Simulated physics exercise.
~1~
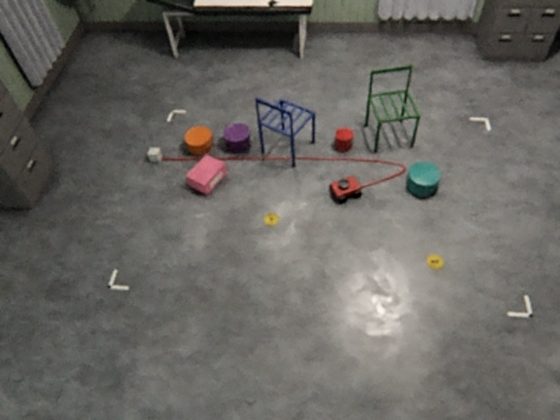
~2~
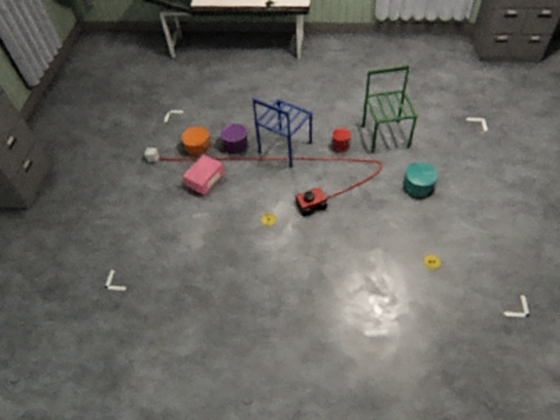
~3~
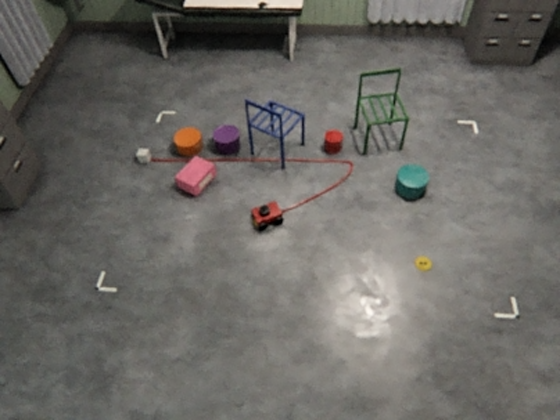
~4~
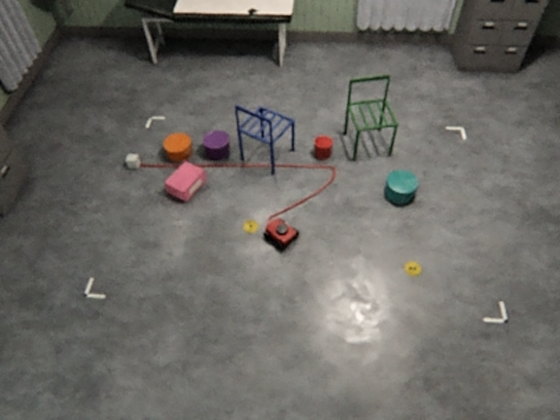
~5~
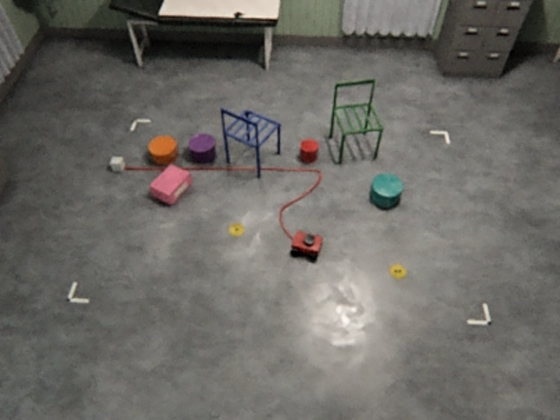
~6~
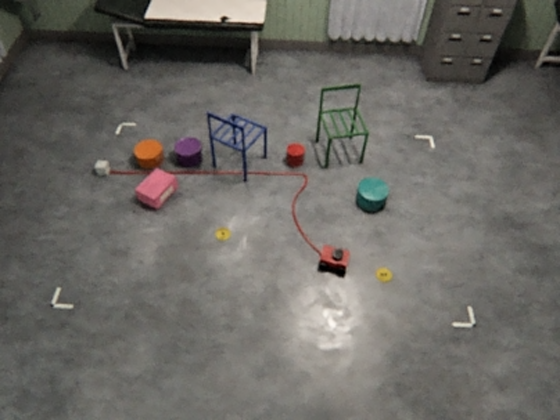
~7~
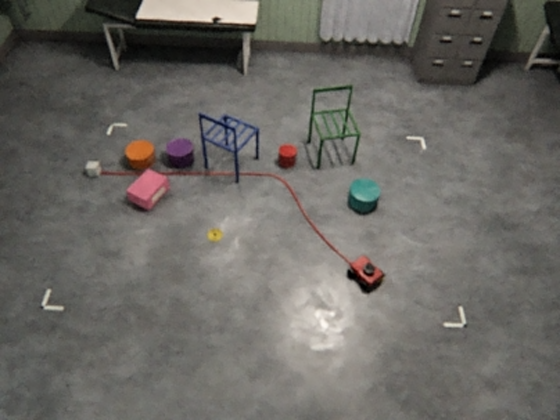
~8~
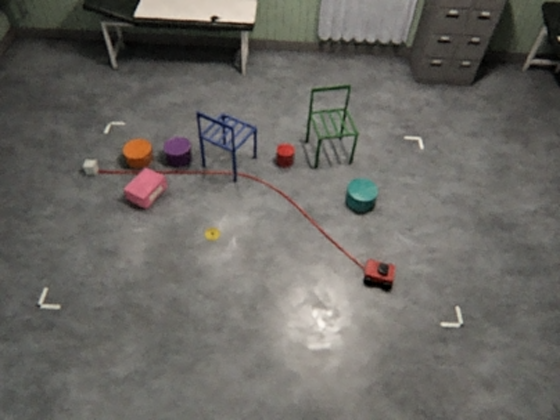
The clip opens on a grey ward floor with a blue chair, a green chair, a pink carton and several round coloured containers, while a small red cart trails a red lead from a white block at the left. The cart rolls left and toward the viewer until it covers the nearer yellow mark, drawing the lead's bend along behind it. It then turns and heads right and downward across the open floor, as the view drifts slightly right. The lead's loop opens into a long, gentle diagonal curve. The cart ends over the second yellow mark, the lead still joined to the block and everything else unmoved.
